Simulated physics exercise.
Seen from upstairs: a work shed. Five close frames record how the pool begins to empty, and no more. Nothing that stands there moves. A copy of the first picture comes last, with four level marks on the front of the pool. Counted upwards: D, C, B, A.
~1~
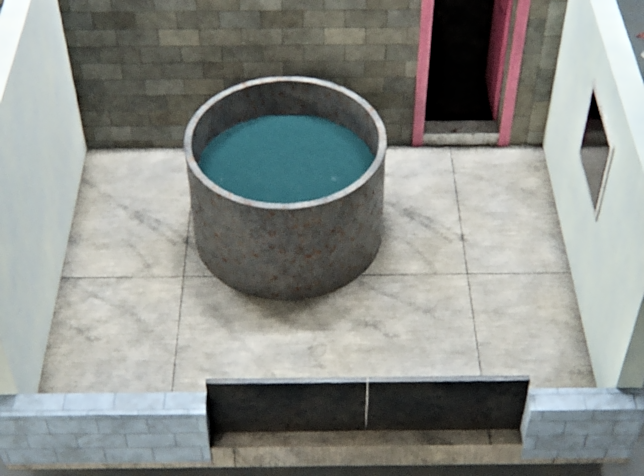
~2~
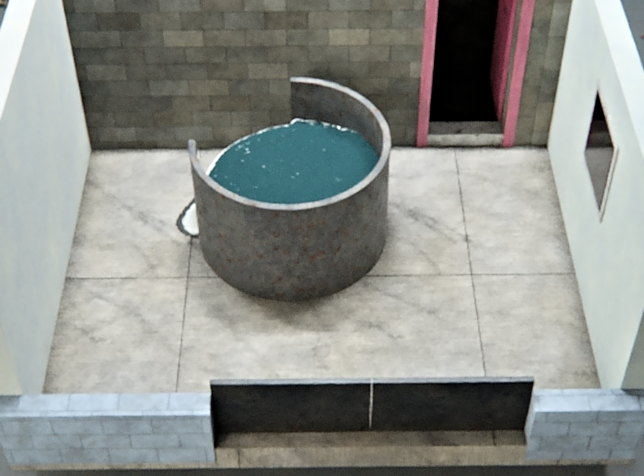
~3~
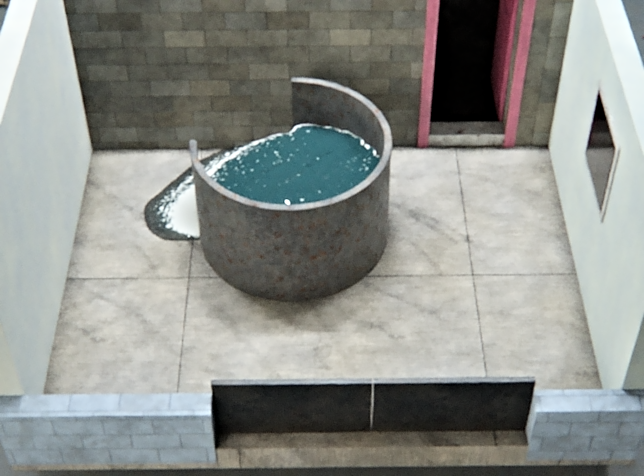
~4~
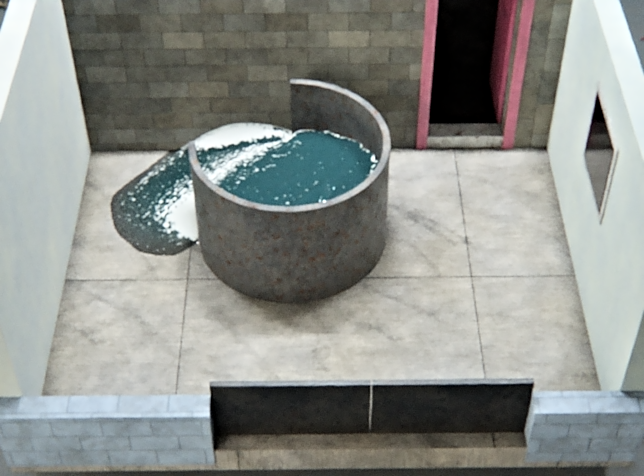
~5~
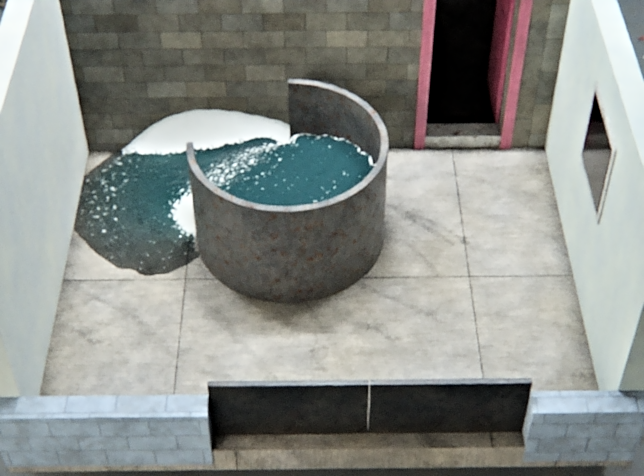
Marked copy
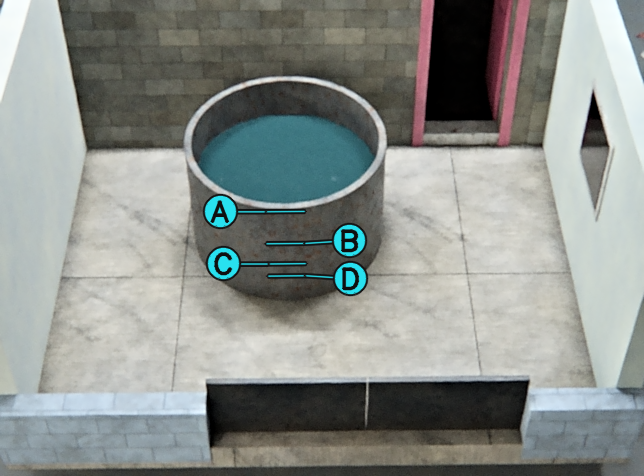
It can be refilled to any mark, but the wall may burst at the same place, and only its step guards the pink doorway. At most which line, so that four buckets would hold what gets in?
It is B.
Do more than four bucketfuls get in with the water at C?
No, not at all.
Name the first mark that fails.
The answer is A.
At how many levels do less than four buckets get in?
Three of them.
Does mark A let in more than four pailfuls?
Yes, it does.
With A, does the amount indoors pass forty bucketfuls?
No.
On the marked copy, A at (284, 211); B at (285, 243); C at (286, 263); D at (287, 275); from the bottom up D, C, B, A.
With A, about 14 bucketfuls get in.
With B, a splash gets over, under a bucket.
With C, nothing gets over.
With D, nothing gets over.
